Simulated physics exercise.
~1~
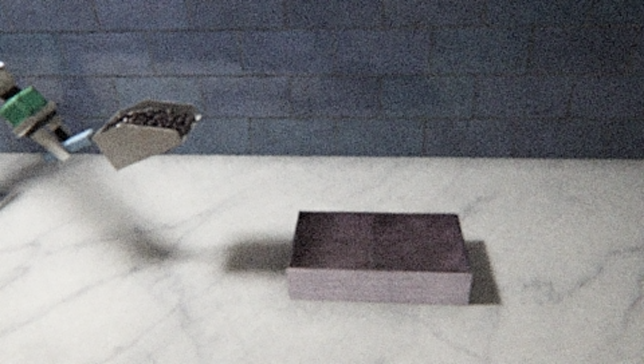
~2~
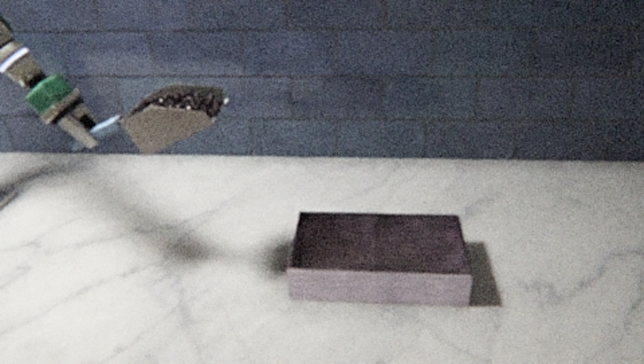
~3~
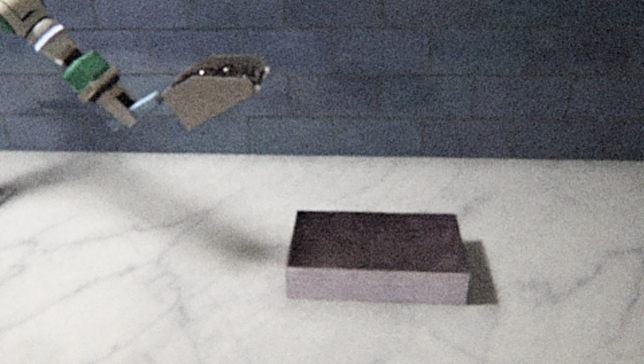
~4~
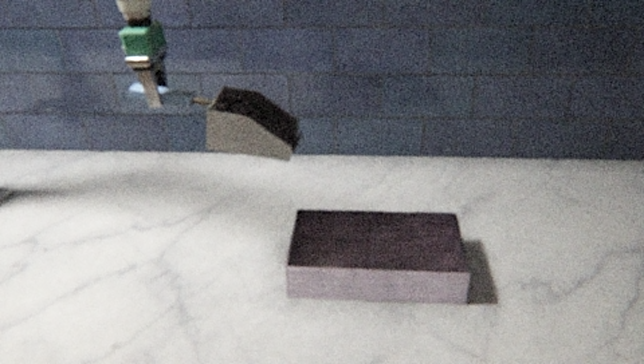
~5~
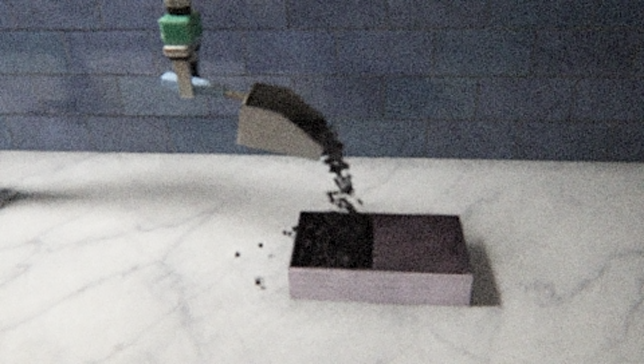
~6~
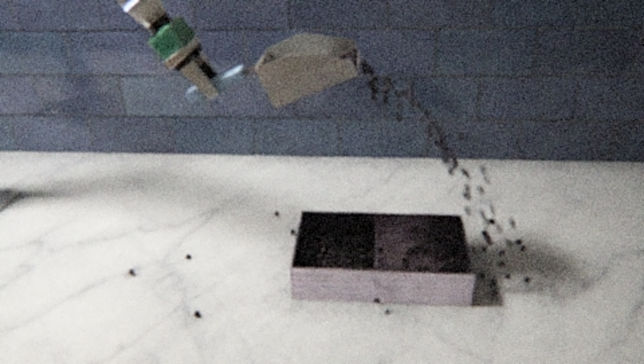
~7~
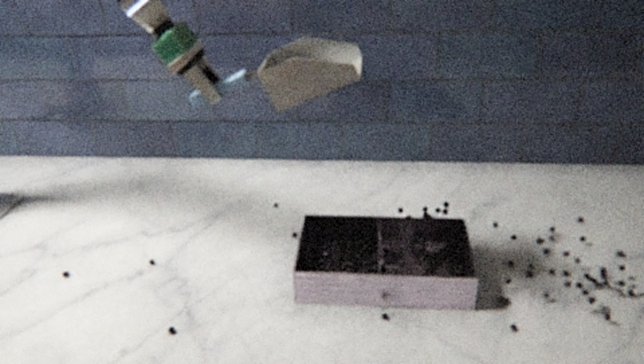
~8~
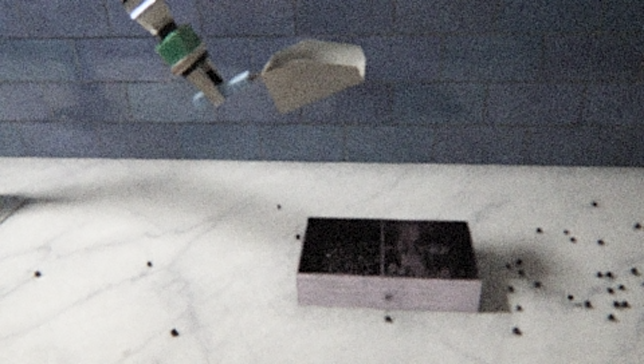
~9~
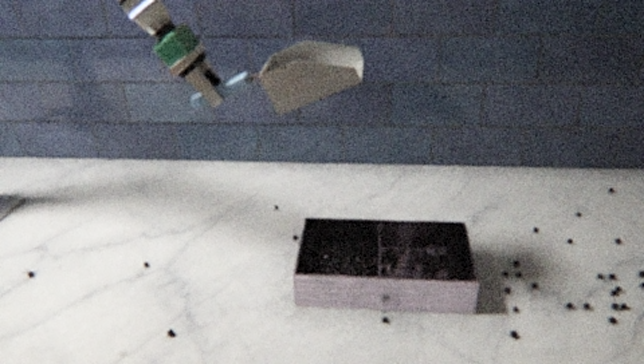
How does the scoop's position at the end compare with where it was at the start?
It starts at the left, well to the side of the box, and ends farther right and somewhat higher, above the box.
